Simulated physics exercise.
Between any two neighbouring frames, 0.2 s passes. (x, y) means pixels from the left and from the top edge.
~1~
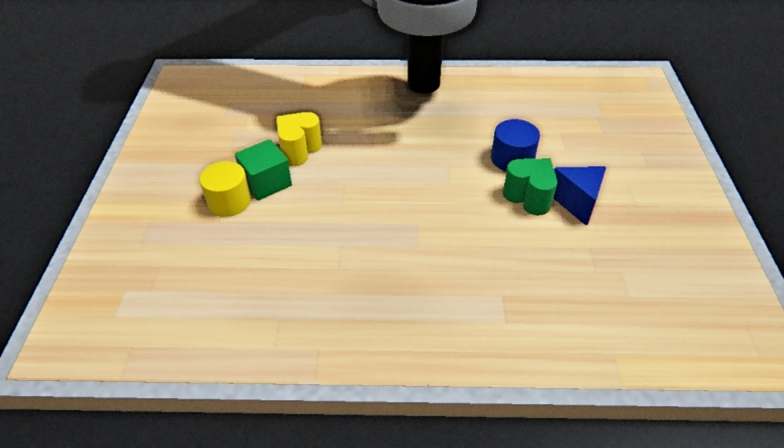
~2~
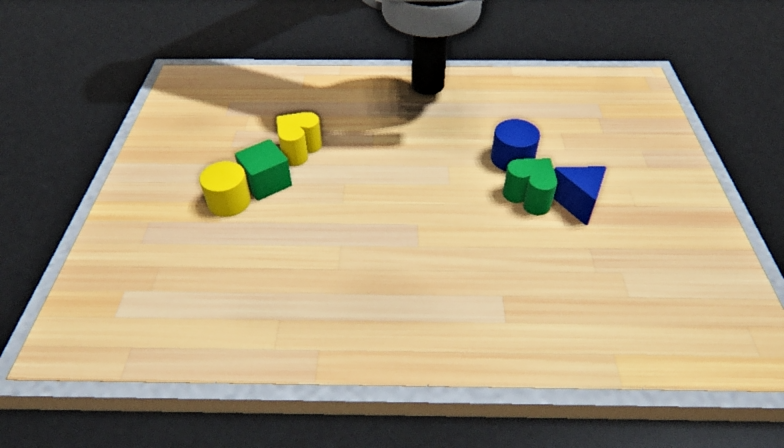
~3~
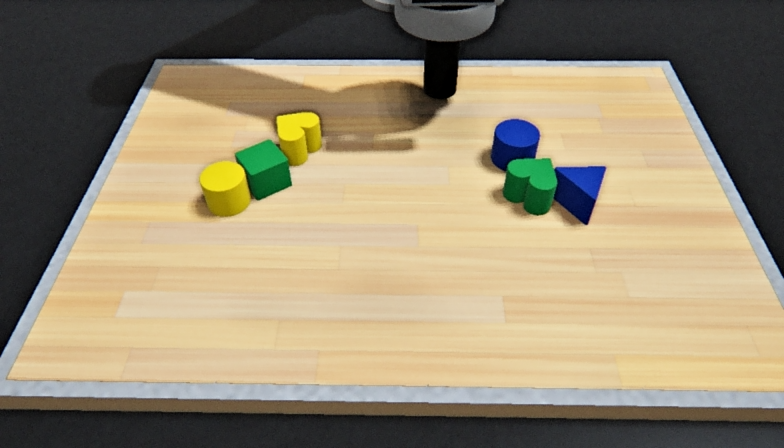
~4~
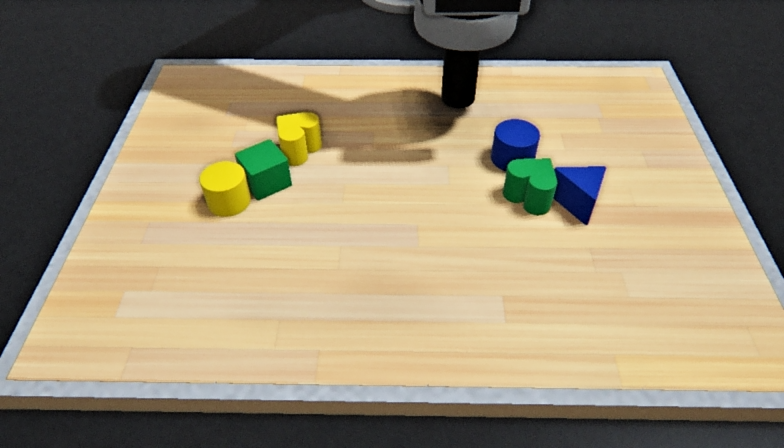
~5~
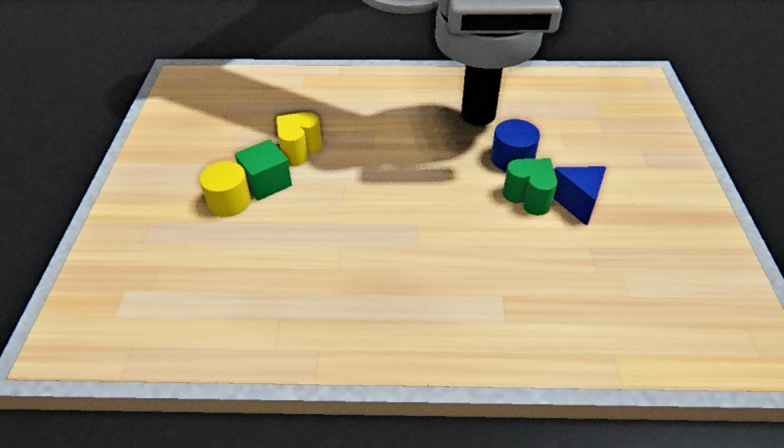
A robot arm with a black post moves right and slightly forward above a wooden board.
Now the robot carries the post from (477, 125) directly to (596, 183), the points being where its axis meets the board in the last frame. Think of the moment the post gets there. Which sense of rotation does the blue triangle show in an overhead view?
Looking from above, the answer is counterclockwise.
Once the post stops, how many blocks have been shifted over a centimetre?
The answer is three or more blocks.
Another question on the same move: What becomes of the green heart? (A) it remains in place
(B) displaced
I'll go with B - displaced.
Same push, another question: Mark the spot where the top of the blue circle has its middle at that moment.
It should be at about (557, 167).
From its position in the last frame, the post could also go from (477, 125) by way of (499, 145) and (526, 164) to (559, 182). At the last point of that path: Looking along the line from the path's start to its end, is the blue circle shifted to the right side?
Yes.
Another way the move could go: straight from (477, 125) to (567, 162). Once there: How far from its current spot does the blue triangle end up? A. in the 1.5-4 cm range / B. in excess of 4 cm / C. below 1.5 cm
My pick is C.
What follows on the original path. One third of the way, post (517, 133); blue circle (530, 143).
Two thirds of the way, post (557, 153); blue circle (552, 163); green heart (533, 190), turned 20° clockwise; blue triangle (589, 183), turned 30° anticlockwise.
At the end, post (599, 173); blue circle (557, 167); green heart (531, 192), turned 25° clockwise; blue triangle (592, 188), turned 50° anticlockwise.
